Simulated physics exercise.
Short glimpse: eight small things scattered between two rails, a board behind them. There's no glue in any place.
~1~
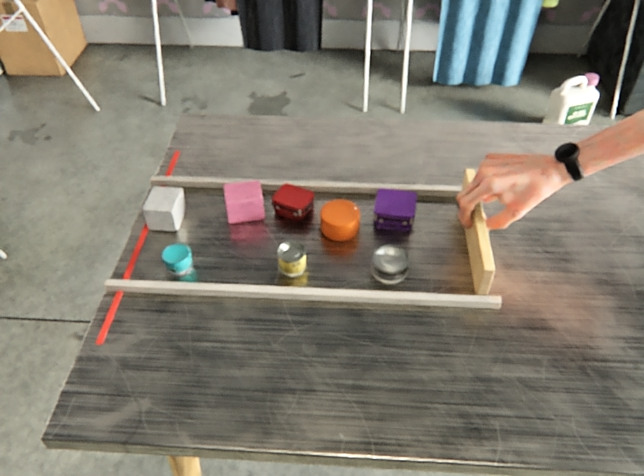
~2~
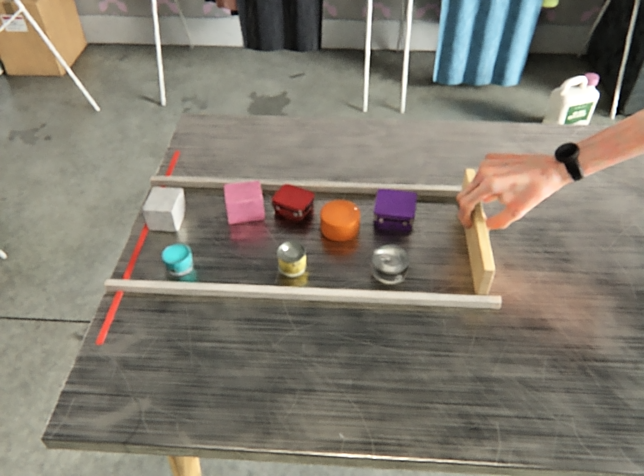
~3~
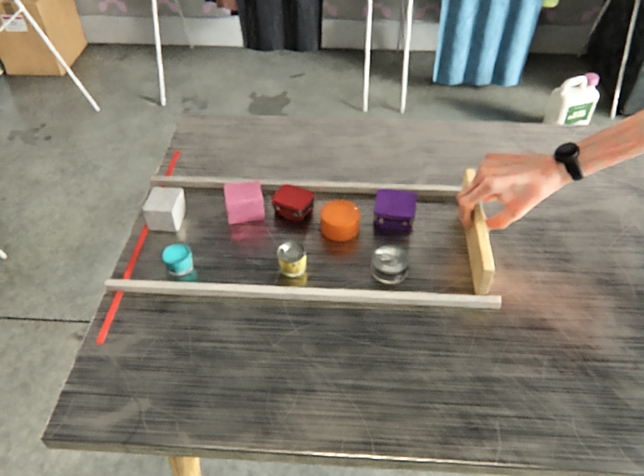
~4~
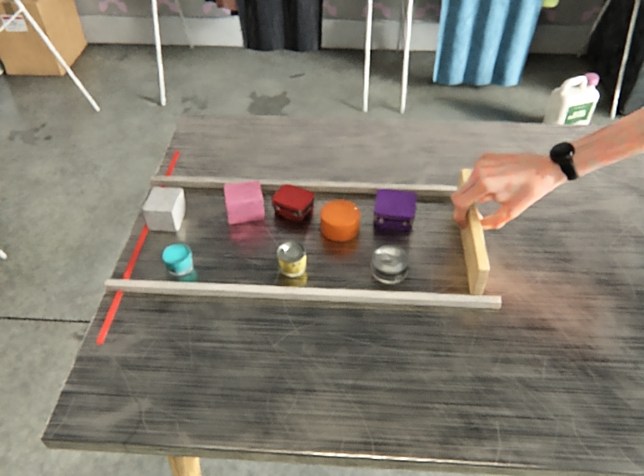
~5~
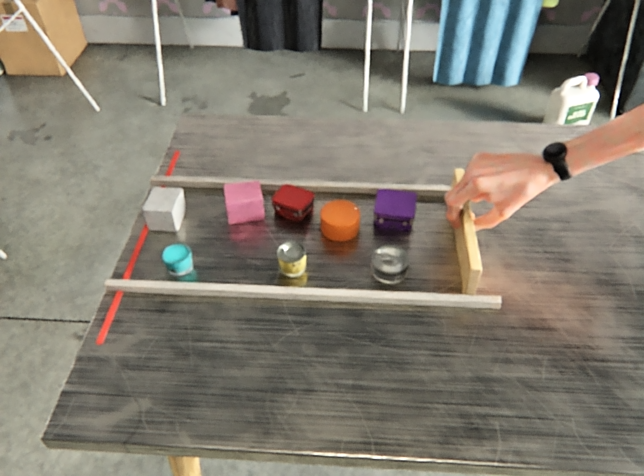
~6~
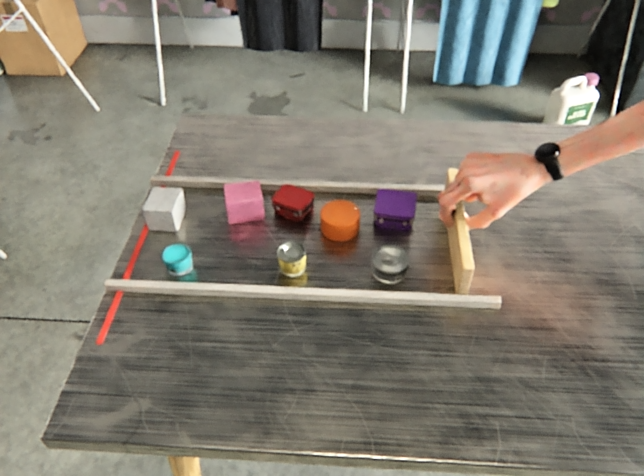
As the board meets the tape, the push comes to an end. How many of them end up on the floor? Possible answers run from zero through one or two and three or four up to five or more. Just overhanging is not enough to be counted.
It ends with five or upward gone from the table.
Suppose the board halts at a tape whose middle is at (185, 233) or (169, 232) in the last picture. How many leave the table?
The first try gives 3, the second gives 5.
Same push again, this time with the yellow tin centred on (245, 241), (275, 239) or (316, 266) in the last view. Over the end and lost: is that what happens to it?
Each try in turn, the yellow tin is gone, then is gone, then is safe.
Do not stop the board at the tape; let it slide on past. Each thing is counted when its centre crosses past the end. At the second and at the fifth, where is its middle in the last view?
Earlier crossing: About (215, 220); later crossing: About (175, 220).
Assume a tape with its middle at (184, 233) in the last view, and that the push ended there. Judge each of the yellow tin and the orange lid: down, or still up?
Yellow tin safe, orange lid safe.
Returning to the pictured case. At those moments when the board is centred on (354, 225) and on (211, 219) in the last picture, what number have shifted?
That makes 4 at the first spot and 8 at the second.
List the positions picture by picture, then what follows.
White block (165, 209); turquoise tin (178, 259); pink block (244, 202); board (475, 230); tape (145, 231), in the first picture.
Turquoise tin (178, 259); orange lid (340, 220), in the second picture.
Pink block (244, 202); grey pot (390, 264), in the third picture.
White block (165, 209); yellow tin (292, 259), in the fourth picture.
Turquoise tin (178, 259); red case (294, 203), in the fifth picture.
White block (165, 209); turquoise tin (178, 259); pink block (244, 202); board (457, 229); tape (145, 231), in the sixth picture.
Early on, none off yet; white block at rest near (165, 209); turquoise tin at rest near (178, 259); pink block travelled a little near (235, 200).
Finally, the number that fall off is five or more; lost, purple case, grey pot, orange lid, yellow tin, red case, pink block, turquoise tin and white block.
